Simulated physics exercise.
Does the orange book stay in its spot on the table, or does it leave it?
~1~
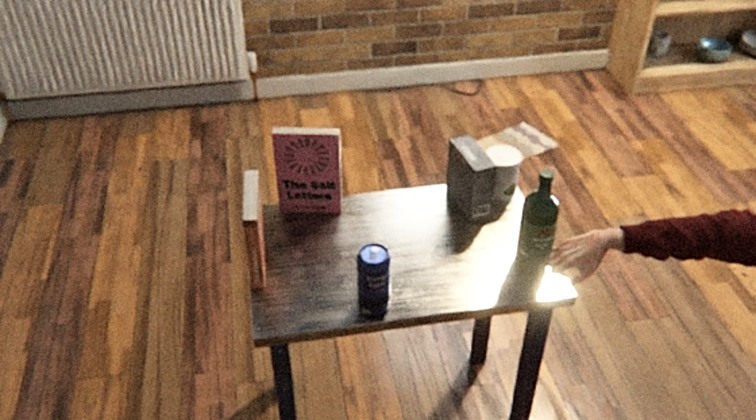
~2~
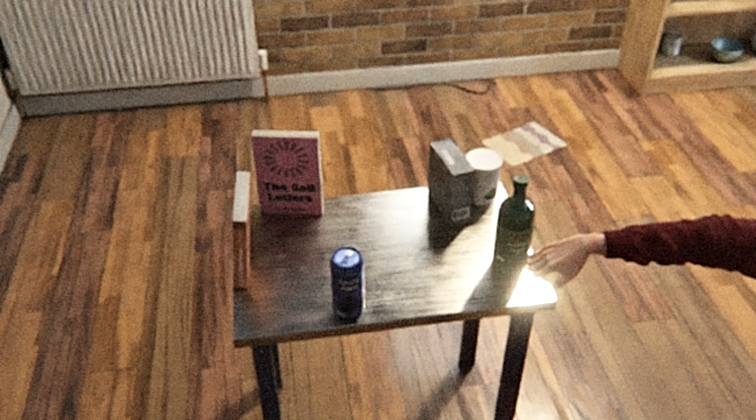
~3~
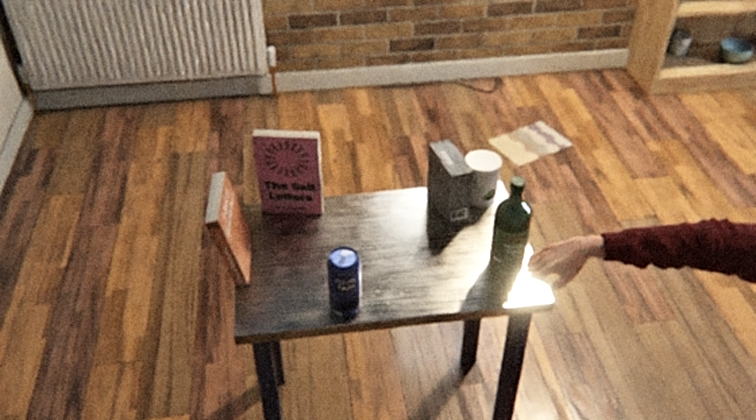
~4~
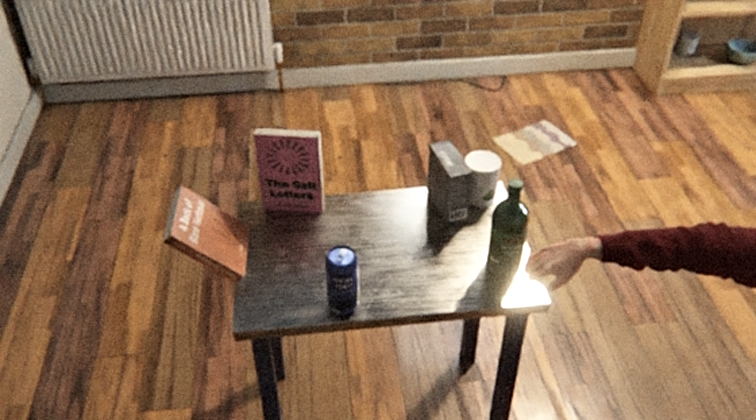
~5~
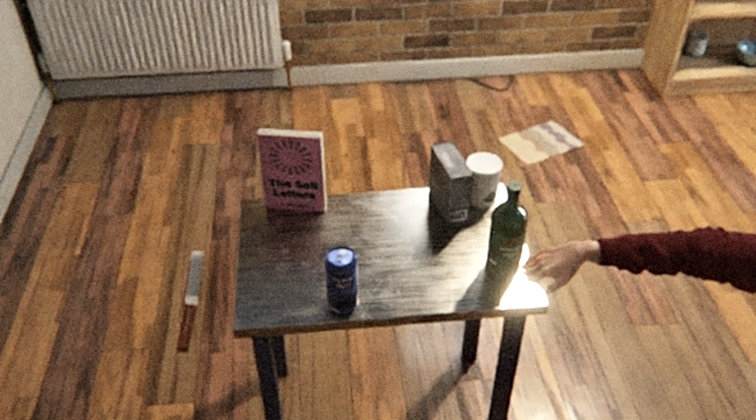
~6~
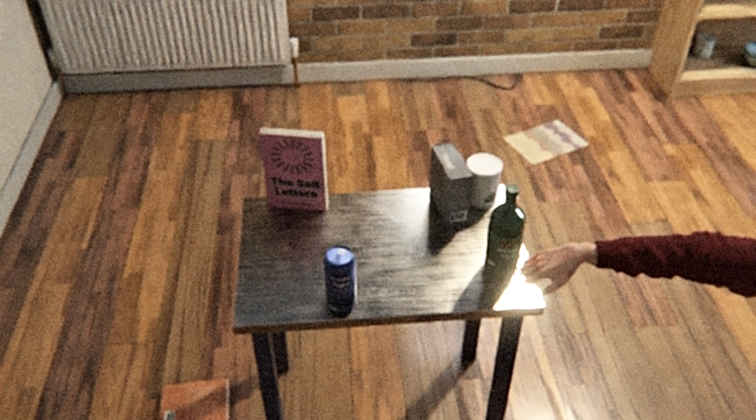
It leaves its spot, tipping over the left edge of the table and ending up on the floor.
